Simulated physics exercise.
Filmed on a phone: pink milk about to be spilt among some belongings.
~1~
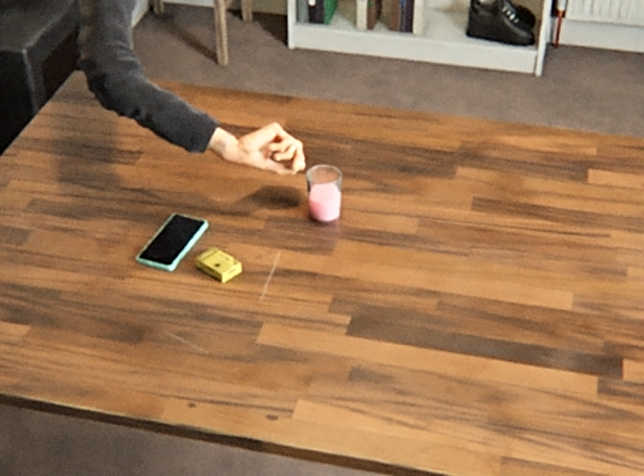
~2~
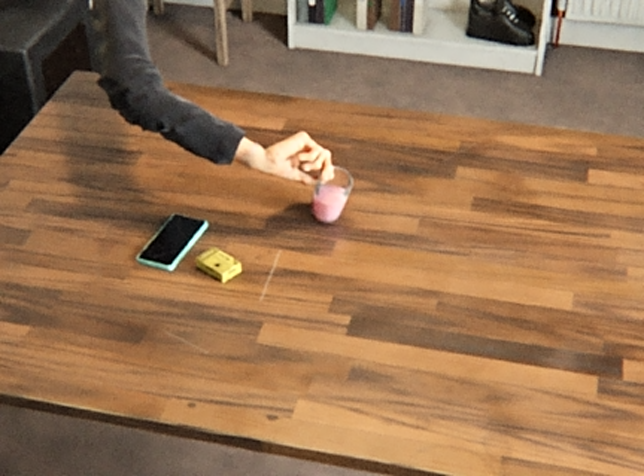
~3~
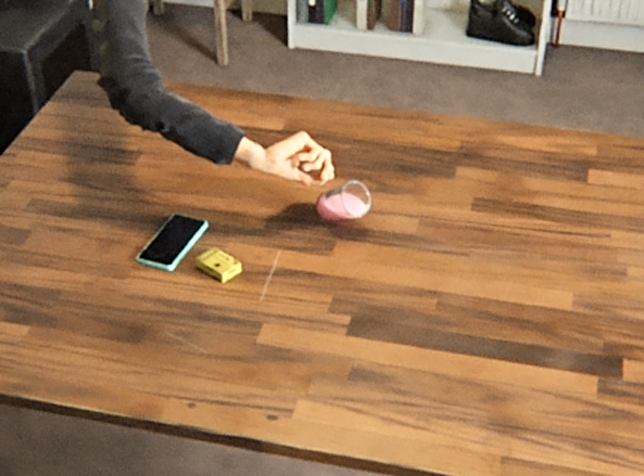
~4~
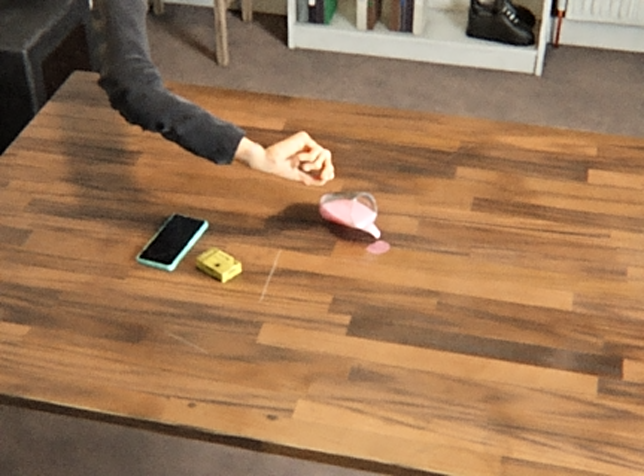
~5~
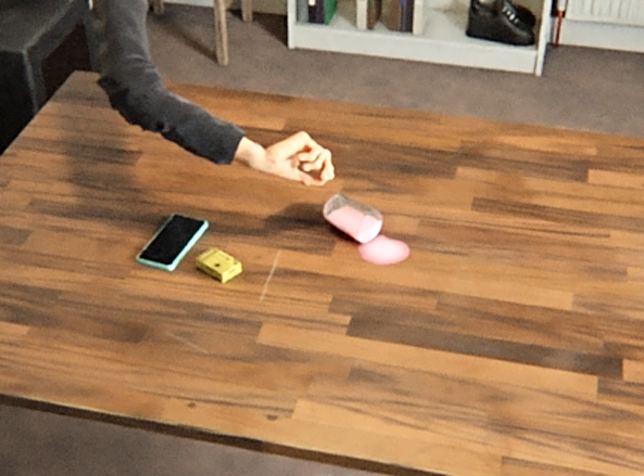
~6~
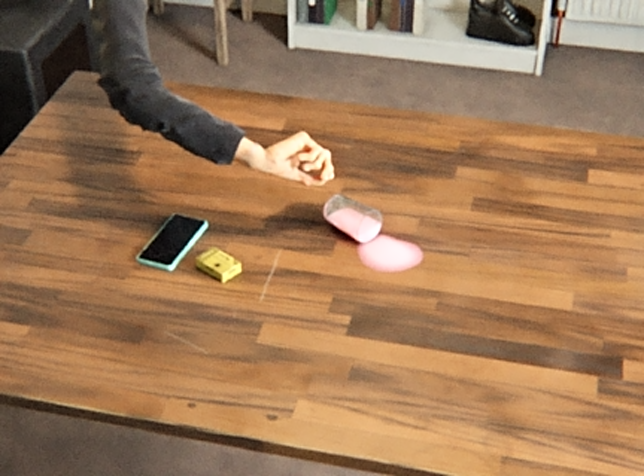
A wooden table in a carpeted room, with a low white shelf behind it, is seen from above at an angle by a still camera. A dark-sleeved arm reaches from the upper left towards a small clear glass of pink milk, right of a dark phone with a teal edge and a little yellow carton. The hand pushes the glass, which topples rightward onto its side, and milk pours out into a widening pink puddle.
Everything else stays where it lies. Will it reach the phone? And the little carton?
As for the phone, it escapes; the little carton escapes.
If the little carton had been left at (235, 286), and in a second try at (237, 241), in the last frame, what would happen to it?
In the first try it stays dry; in the second it stays dry.
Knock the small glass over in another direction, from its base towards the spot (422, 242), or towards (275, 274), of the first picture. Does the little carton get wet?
At the first place it remains untouched, at the second it gets wet.
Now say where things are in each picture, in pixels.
In the first frame, it stands upright; small glass (324, 194) about half full; phone (172, 239); little carton (218, 260).
The second frame shows the hand pushes it; small glass about half full, surface at (330, 194).
In the third frame, it is falling; small glass (343, 203) tipped 50°; little carton (218, 260).
In the fourth frame, it is falling; small glass (348, 209) tipped 70°; phone (172, 239).
In the fifth frame, it is down; small glass (353, 218) tipped 85°; a puddle starts at (383, 250).
In the sixth frame, it is down; small glass (353, 218) tipped 85°; a puddle starts at (388, 253); phone (172, 239); little carton (218, 260).
Soon after, the puddle covers about as much as a plate; the phone is dry; the little carton is dry.
Later, the puddle covers about as much as a tray; the phone is dry; the little carton is dry.
In the end, the puddle covers about as much as a tray; the phone is dry; the little carton is dry.
